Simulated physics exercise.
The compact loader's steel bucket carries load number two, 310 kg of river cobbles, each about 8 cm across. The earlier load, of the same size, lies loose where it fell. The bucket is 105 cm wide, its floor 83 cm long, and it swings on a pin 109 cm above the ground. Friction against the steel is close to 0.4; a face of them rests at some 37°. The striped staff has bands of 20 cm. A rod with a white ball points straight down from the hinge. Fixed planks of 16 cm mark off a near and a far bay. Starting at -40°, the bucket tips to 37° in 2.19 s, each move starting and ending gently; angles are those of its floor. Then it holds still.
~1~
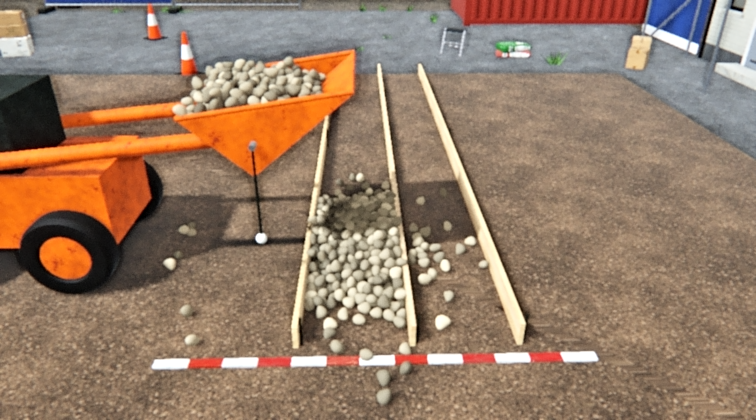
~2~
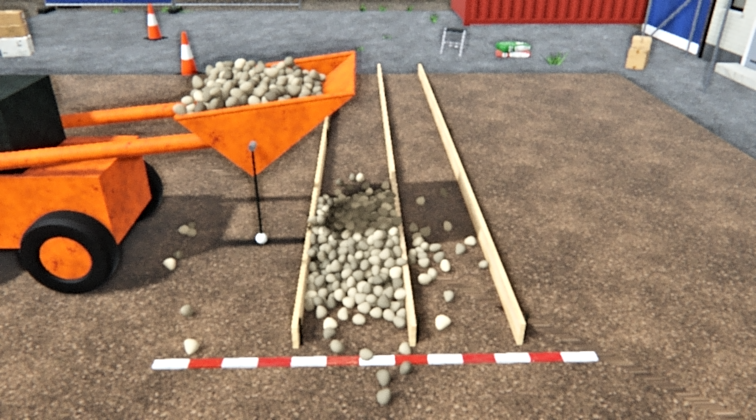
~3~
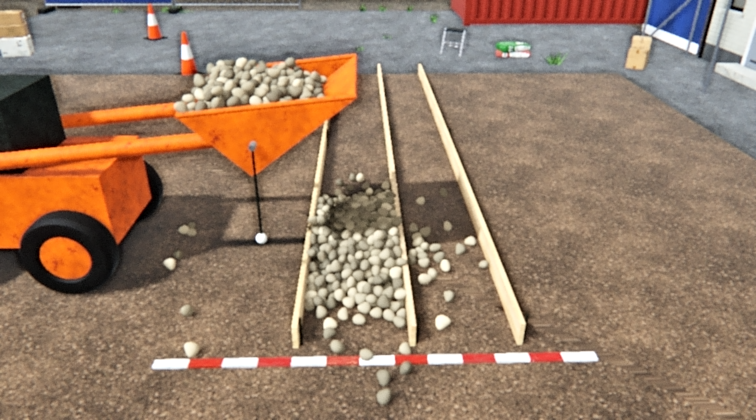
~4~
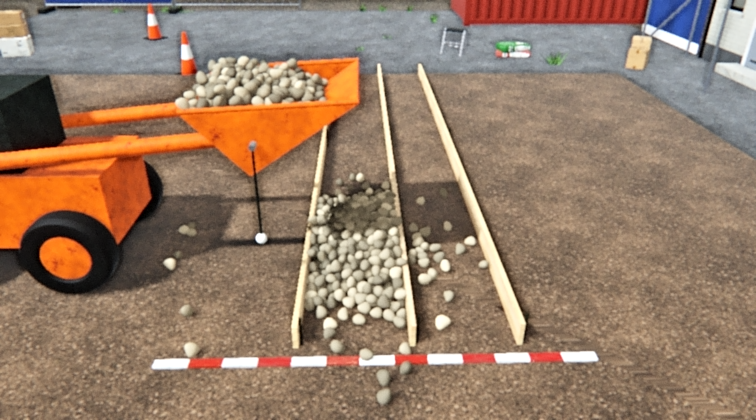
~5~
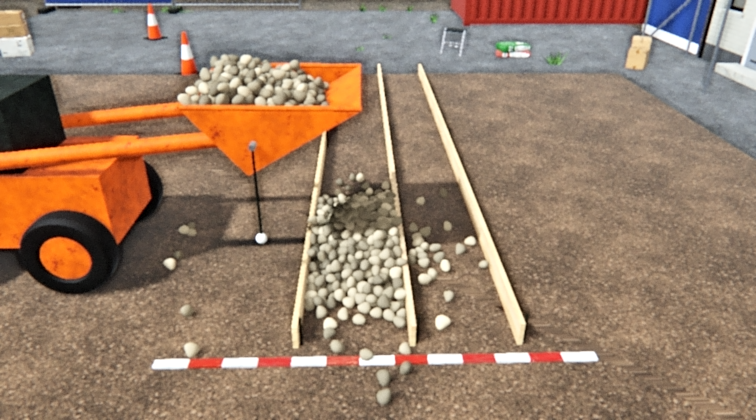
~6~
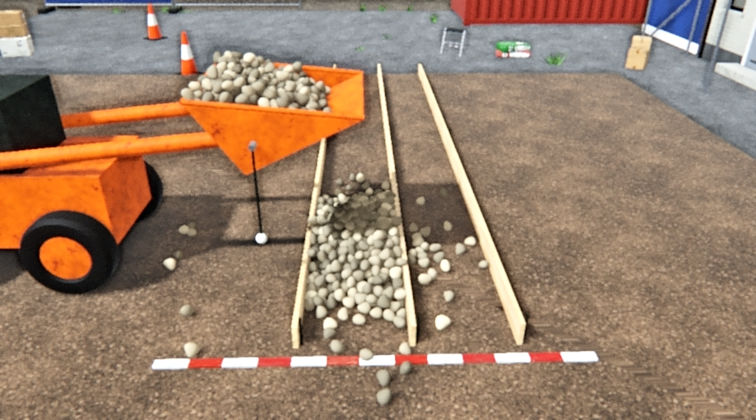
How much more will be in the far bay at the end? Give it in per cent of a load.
Roughly 53 per cent of a load more.
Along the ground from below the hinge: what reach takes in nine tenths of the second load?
About 140 cm.
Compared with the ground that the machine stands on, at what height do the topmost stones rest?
Some 38 cm above that level.
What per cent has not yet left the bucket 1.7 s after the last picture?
It holds some 25 per cent.
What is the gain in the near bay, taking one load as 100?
About 45 per cent.
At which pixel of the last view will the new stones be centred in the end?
Near (407, 238).
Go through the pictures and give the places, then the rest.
In the first picture, the bucket is at -40°, its lip at (353, 92); the top of the load is at (256, 72). The earlier load is highest near (359, 215), 27 cm above ground level, 1 % short of the bays, 96 % in the near bay, 5 % in the far bay.
The second picture shows lip at (354, 93), floor tilted -39°, highest stones at (256, 72).
The third picture shows lip at (356, 97), floor tilted -37°, highest stones at (251, 71).
In the fourth picture, the bucket is at -34°, its lip at (358, 102); the top of the load is at (245, 70).
In the fifth picture, the bucket is at -31°, its lip at (361, 109); the top of the load is at (228, 65).
In the sixth picture, the bucket is at -26°, its lip at (364, 118); the top of the load is at (231, 62).
Then, 1.0 s after the last picture the floor is at 25°; in per cent of one load, 97 in the bucket, 1 short of the bays, 99 in the near bay, 5 in the far bay; the foremost stones are at (455, 247).
Then, 1.7 s after the last picture the floor is at 37°; in per cent of one load, 23 in the bucket, 2 short of the bays, 152 in the near bay, 26 in the far bay; the foremost stones are at (473, 244).
Then, 2.0 s after the last picture the floor is at 37°; in per cent of one load, 0 in the bucket, 2 short of the bays, 154 in the near bay, 46 in the far bay; the foremost stones are at (480, 241).
Then, 4.5 s after the last picture the floor is at 37°; in per cent of one load, 0 in the bucket, 2 short of the bays, 142 in the near bay, 58 in the far bay; the foremost stones are at (488, 247). Net gain in the far bay, 53.
